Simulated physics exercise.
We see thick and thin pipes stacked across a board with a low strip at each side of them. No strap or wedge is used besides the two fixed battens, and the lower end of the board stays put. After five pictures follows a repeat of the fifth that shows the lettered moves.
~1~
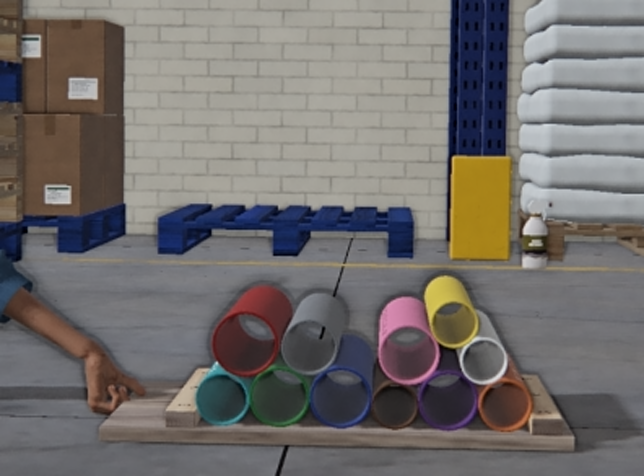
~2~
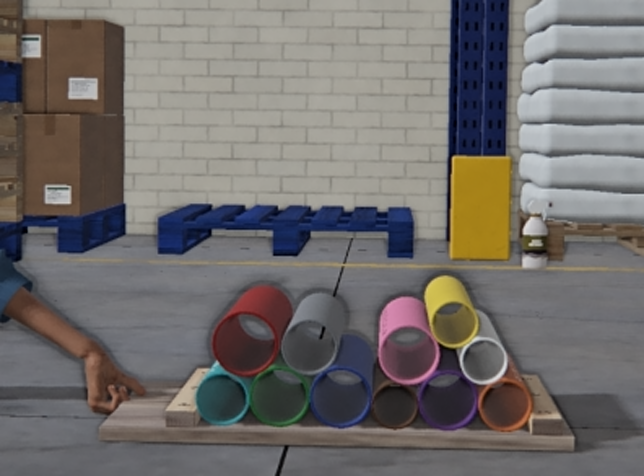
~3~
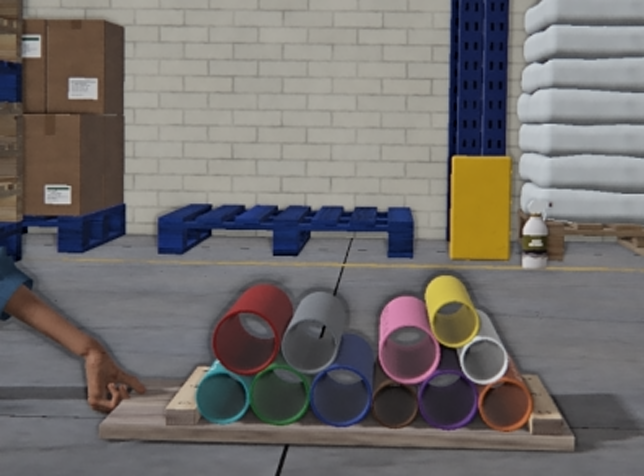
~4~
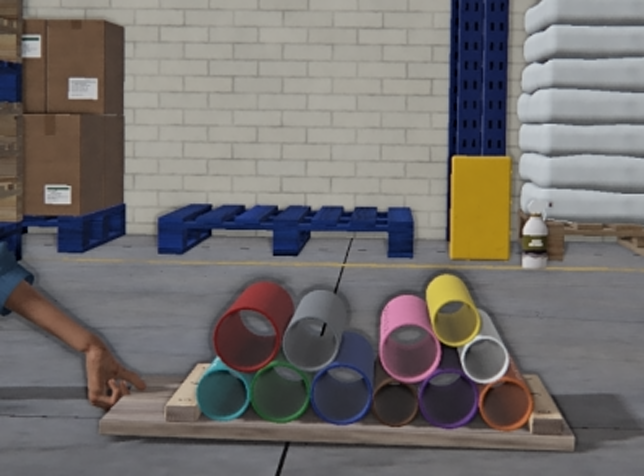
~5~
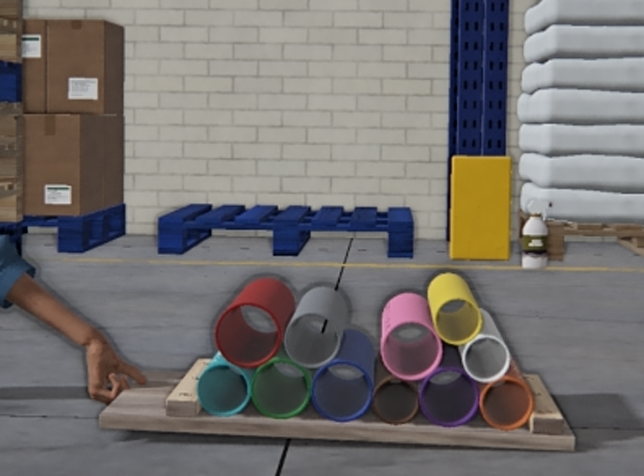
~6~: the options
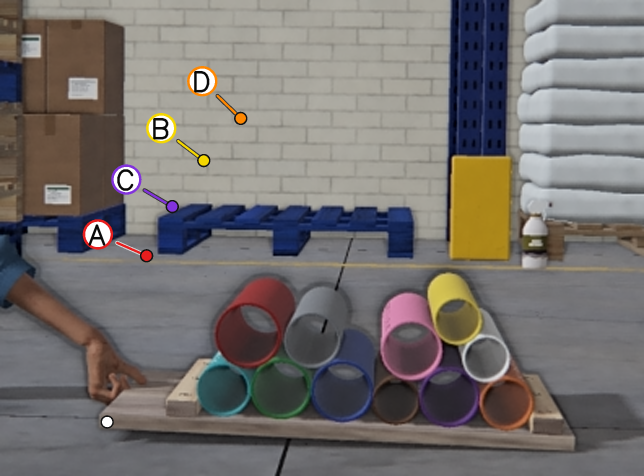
The footage shows coloured pipes stacked on a wooden board on a warehouse floor, with a hand at the board's left end; the pipes stay in place at first, then the hand raises that end slightly, tilting the board.
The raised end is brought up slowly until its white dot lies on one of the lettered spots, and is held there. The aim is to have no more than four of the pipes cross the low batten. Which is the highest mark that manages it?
C is the limit.
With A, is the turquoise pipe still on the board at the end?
The turquoise pipe: Yes.
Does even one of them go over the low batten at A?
Yes, at A.
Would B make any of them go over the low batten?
Yes.
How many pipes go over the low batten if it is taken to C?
The count is two.
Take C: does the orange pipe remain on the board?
Yes, with C.
On the marked copy, A at (147, 256); B at (204, 161); C at (172, 206); D at (241, 118); the white dot at (107, 422).
Taking C. A third of the way, board at 17°.
Two thirds of the way, board at 30°.
When it is over, board at 30°, two over the low batten (white, yellow).
As for the rest, A two over the low batten (white, yellow); B five over the low batten; D eleven over the low batten.
